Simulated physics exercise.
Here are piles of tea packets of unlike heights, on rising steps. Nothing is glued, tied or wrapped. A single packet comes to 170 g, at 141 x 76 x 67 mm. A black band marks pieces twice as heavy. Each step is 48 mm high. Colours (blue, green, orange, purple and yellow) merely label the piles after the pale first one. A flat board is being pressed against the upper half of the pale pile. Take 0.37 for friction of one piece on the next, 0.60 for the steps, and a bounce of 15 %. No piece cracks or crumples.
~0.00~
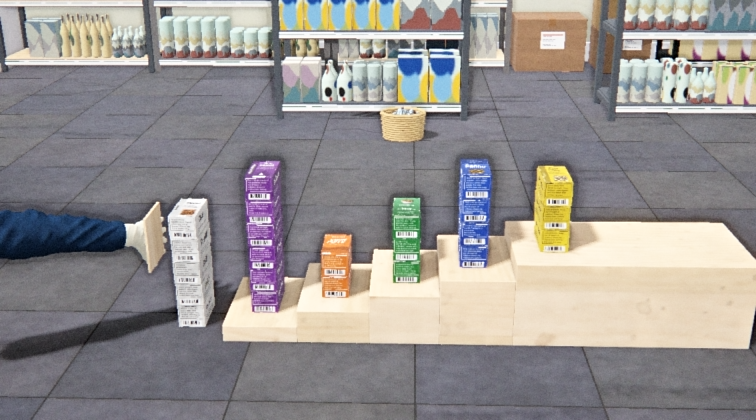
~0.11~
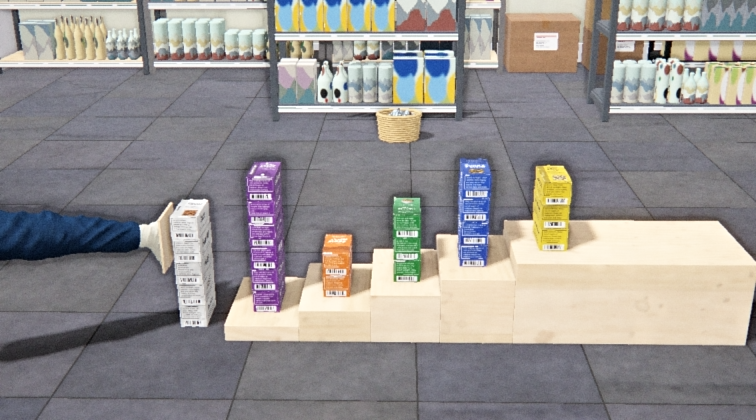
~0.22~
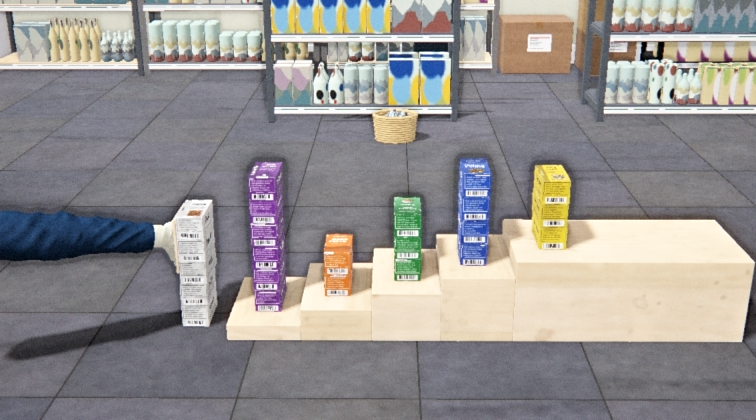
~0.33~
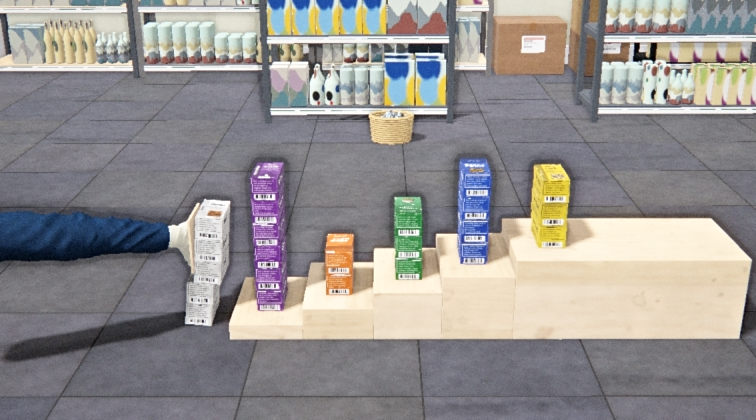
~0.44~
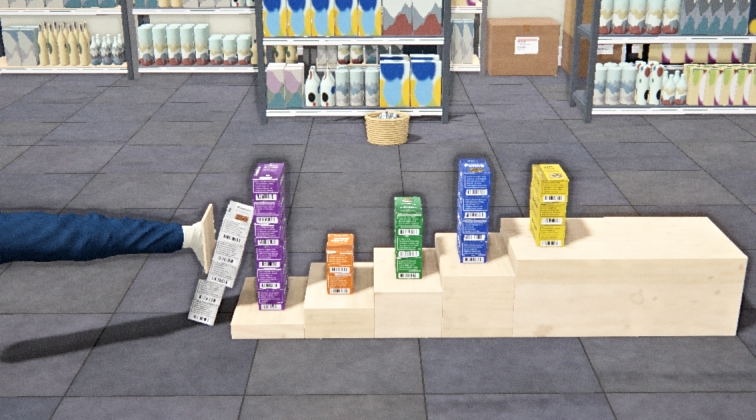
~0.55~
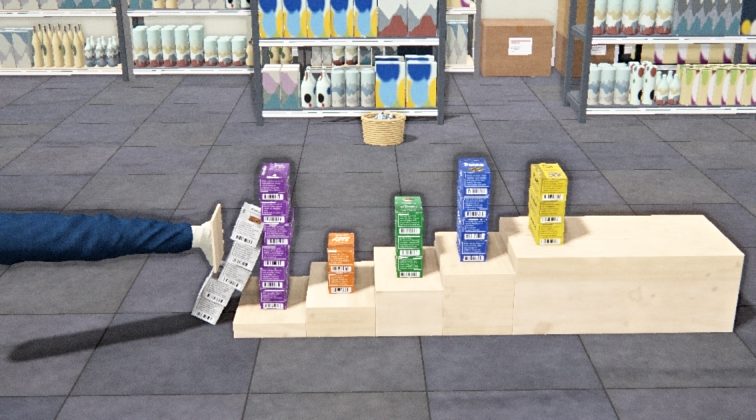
In a store aisle, a gloved hand holding a flat board pushed the upper part of a white stack of small boxes rightward until it leaned against the purple stack, which shifted slightly.
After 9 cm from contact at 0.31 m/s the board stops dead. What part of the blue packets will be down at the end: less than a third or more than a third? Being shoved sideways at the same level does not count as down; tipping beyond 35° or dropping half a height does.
Fewer than one in three of them.
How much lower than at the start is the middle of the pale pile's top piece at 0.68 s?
About 2 cm.
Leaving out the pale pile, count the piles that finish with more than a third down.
1 of them.
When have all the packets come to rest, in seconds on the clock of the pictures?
Around 1.5 s.
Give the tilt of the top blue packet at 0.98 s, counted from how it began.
Roughly 0°.
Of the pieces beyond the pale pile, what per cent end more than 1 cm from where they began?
55 per cent.
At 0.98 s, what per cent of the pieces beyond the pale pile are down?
At that moment 35 per cent.
After 0.68 s, 0 of the pale pile down; none of the 4 blue packets down (0 of 18 in all colours); top blue packet unmoved; top purple packet 7° from how it stood.
After 0.84 s, 5 of the pale pile down; none of the 4 blue packets down (0 of 18 in all colours); top blue packet unmoved; top purple packet 20° from how it stood.
After 0.98 s, 5 of the pale pile down; none of the 4 blue packets down (6 of 18 in all colours); top blue packet unmoved; top purple packet 41° from how it stood, 7 cm lower.
After 1.24 s, 5 of the pale pile down; none of the 4 blue packets down (6 of 18 in all colours); top blue packet unmoved; top green packet 23° from how it stood.
In the end (1.7 s), 5 of the pale pile down; none of the 4 blue packets down (6 of 18 in all colours); top blue packet unmoved; top orange packet 25° from how it stood. That is 0 per cent. From the last view, middles, top blue packet near (476, 176), top orange packet near (358, 252).
